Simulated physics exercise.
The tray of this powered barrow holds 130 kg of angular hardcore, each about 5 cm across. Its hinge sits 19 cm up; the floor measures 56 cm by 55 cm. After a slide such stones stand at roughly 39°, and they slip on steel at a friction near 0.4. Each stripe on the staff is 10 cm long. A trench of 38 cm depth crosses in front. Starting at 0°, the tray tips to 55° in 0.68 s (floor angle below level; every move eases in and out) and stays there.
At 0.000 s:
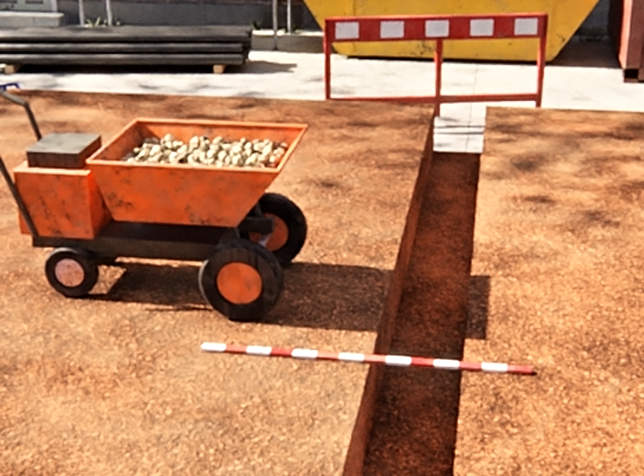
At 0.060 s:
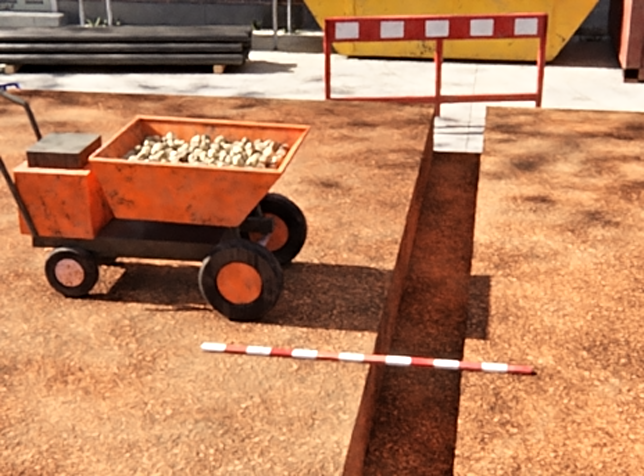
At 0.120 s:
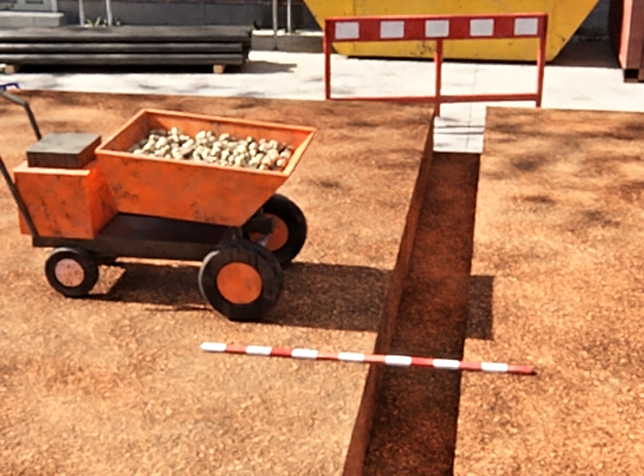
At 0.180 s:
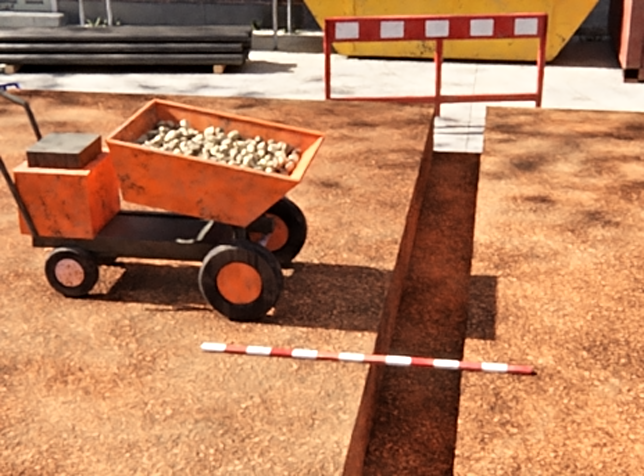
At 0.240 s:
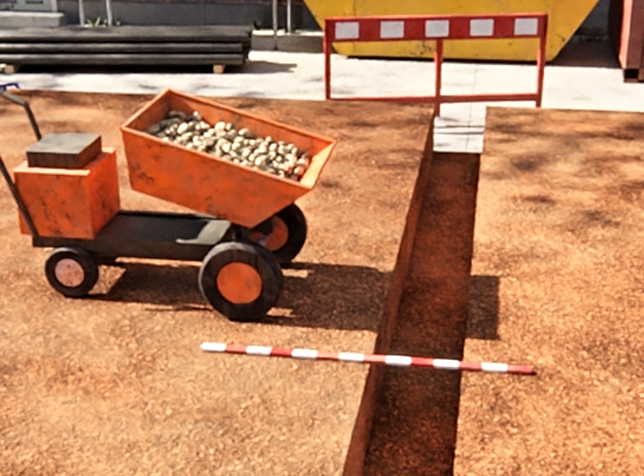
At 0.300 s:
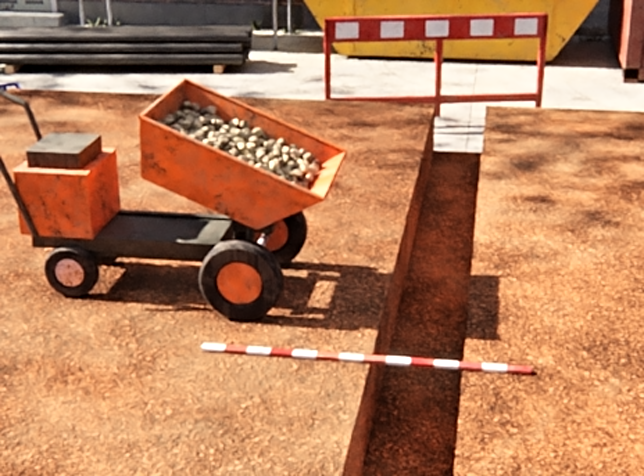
The orange tray of a small powered barrow tilts forward to the right, slowly and then faster, its back end rising while the pale stones inside ride along. The barrow stands at left on sunlit reddish ground, seen from slightly above by a still camera. A red-and-white staff lies across a narrow trench at centre, with a striped barrier and yellow skip behind.
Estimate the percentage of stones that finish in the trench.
About 30 per cent.
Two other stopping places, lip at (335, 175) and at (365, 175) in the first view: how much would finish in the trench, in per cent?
First some 20, then 5 per cent.
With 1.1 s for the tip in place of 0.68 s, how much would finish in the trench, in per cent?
Then about 10 per cent.
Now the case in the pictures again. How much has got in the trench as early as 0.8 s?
About 0 per cent by then.
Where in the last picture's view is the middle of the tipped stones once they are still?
Around (433, 370).
After 0.5 s the floor is at 46°; 100 % in the tray; the foremost stones are at (338, 210).
After 0.8 s the floor is at 55°; 98 % in the tray, 1 % short of the trench; the foremost stones are at (387, 243).
After 1.1 s the floor is at 55°; 77 % in the tray, 3 % short of the trench, 20 % in the trench; the foremost stones are at (464, 363).
After 3.1 s the floor is at 55°; 69 % in the tray, 30 % in the trench; the foremost stones are at (480, 352).
